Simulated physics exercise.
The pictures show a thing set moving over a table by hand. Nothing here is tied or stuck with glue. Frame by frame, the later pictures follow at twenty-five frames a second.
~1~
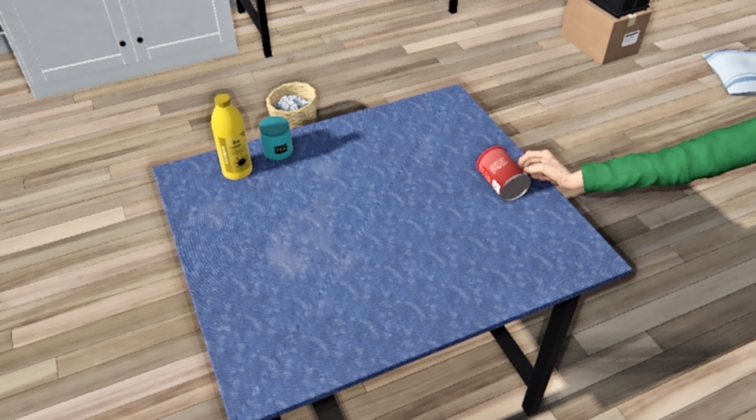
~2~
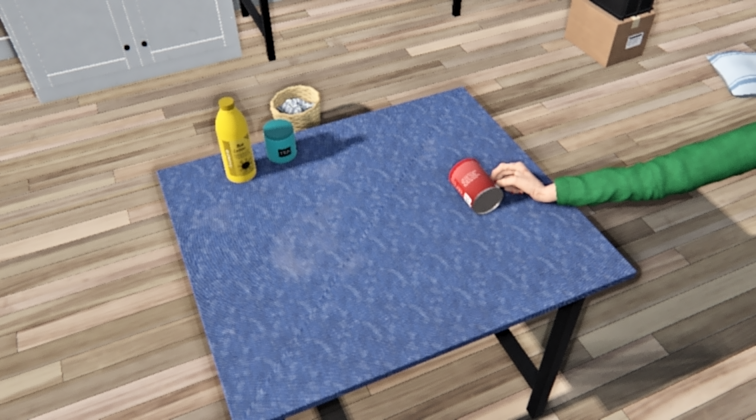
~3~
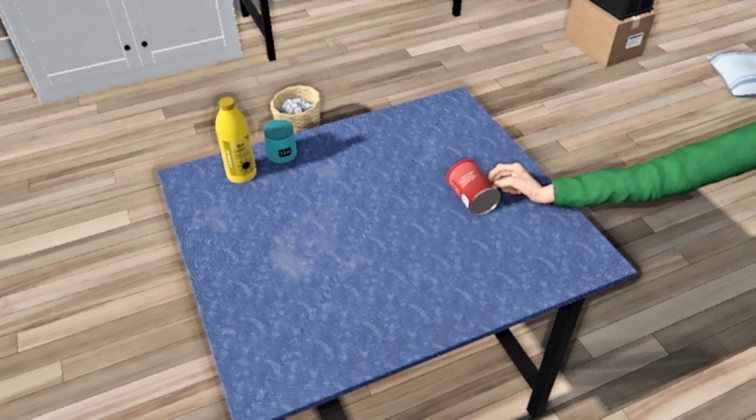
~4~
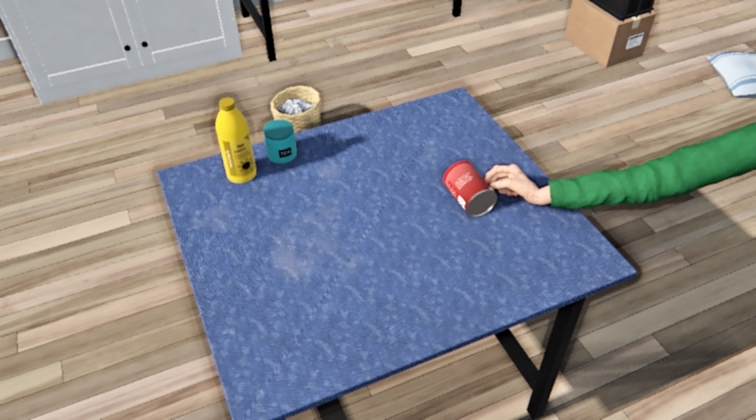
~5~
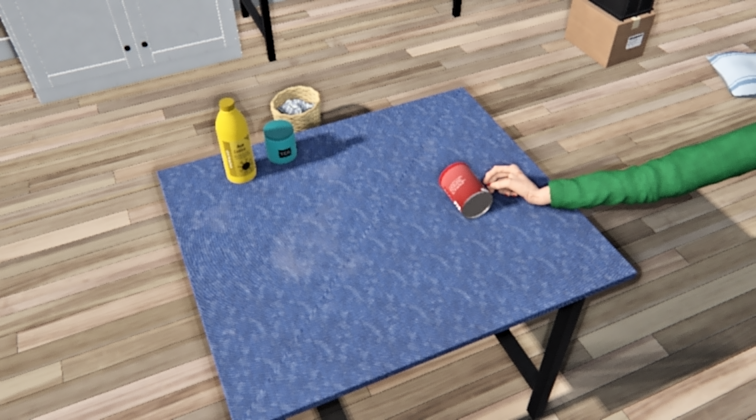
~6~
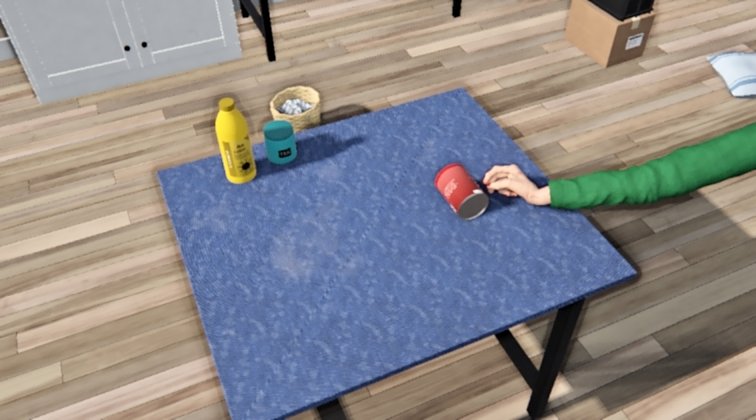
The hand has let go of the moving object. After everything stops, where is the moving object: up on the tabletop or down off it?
It is up on the tabletop.
Then, 0.10 s past the last view, red tin displaced a little near (454, 194).
Then, 0.20 s past the last view, red tin displaced about its own width near (447, 196).
Then, 0.30 s past the last view, red tin displaced about its own width near (443, 198).
Then, 0.40 s past the last view, red tin displaced about its own width near (440, 199).
Finally, moved from the start, red tin. Final places as the last picture's camera would see them, red tin near (440, 199).
